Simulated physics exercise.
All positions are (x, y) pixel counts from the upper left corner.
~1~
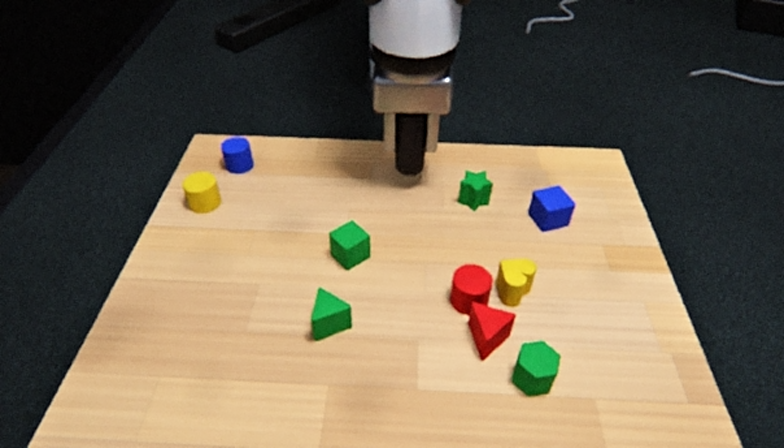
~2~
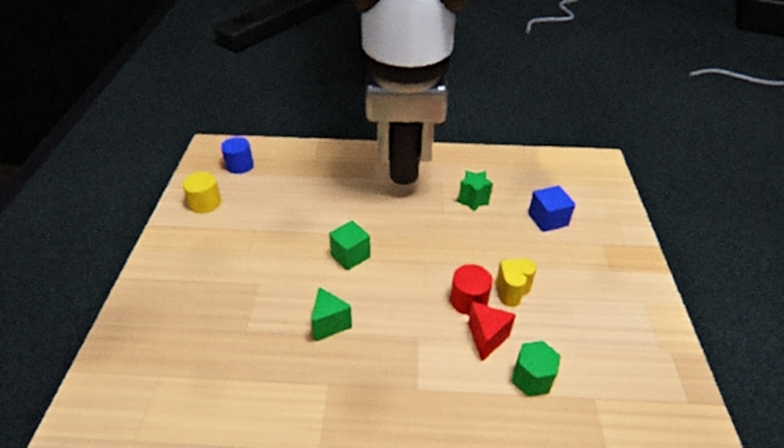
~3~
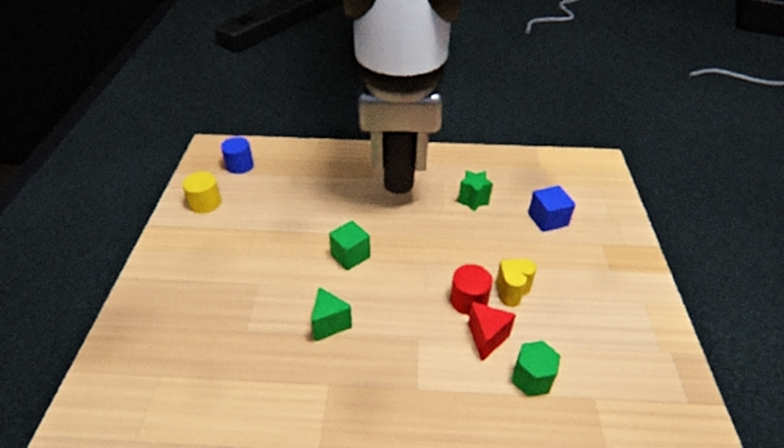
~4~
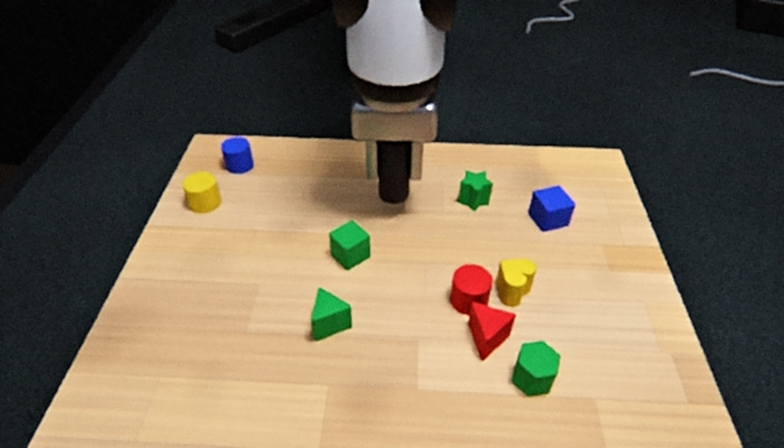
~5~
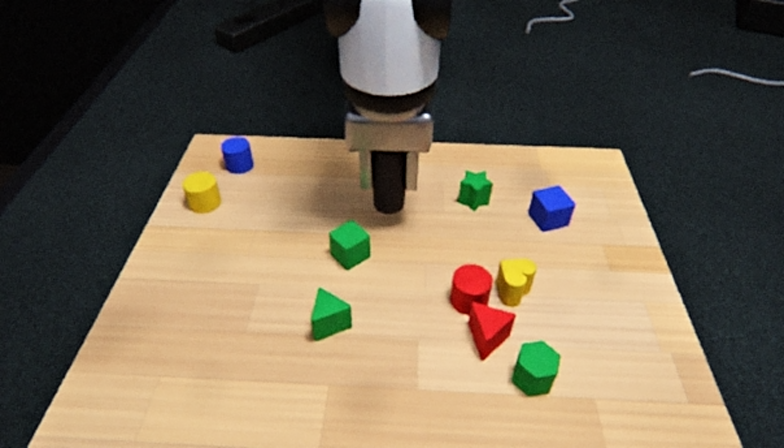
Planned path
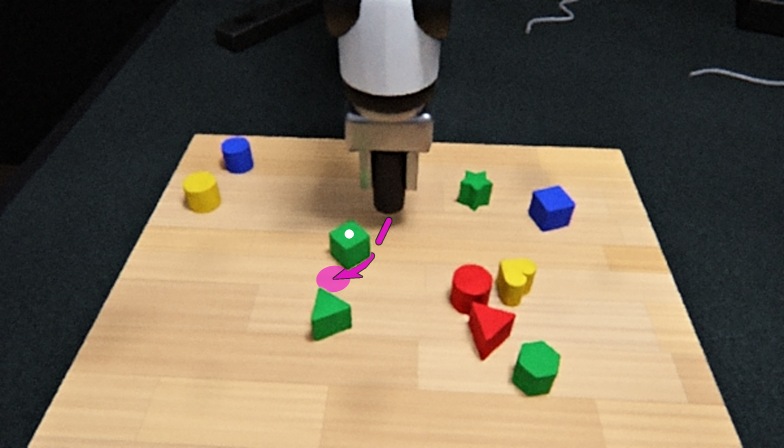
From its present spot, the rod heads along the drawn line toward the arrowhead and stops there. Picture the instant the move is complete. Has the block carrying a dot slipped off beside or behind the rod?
No - that is not the case.
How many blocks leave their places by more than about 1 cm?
My guess is one.
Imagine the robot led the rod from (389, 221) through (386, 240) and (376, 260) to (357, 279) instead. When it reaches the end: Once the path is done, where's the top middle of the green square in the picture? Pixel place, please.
The middle of the upper face of the green square will lie at about (328, 245) in the picture.
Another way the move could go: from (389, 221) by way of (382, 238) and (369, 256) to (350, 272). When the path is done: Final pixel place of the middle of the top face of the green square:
The middle of its top is at (314, 251).
The line goes from (389, 221) by way of (378, 242) and (364, 265) to (333, 279); the dot is on the green square.
The first path, step by step. One third of the way, rod at (378, 227); nothing pushed yet.
Two thirds of the way, rod at (362, 250); green square at (328, 248), turned 45° clockwise.
At the end, rod at (332, 263); green three-sided block unmoved; green square at (297, 256), turned 55° clockwise.
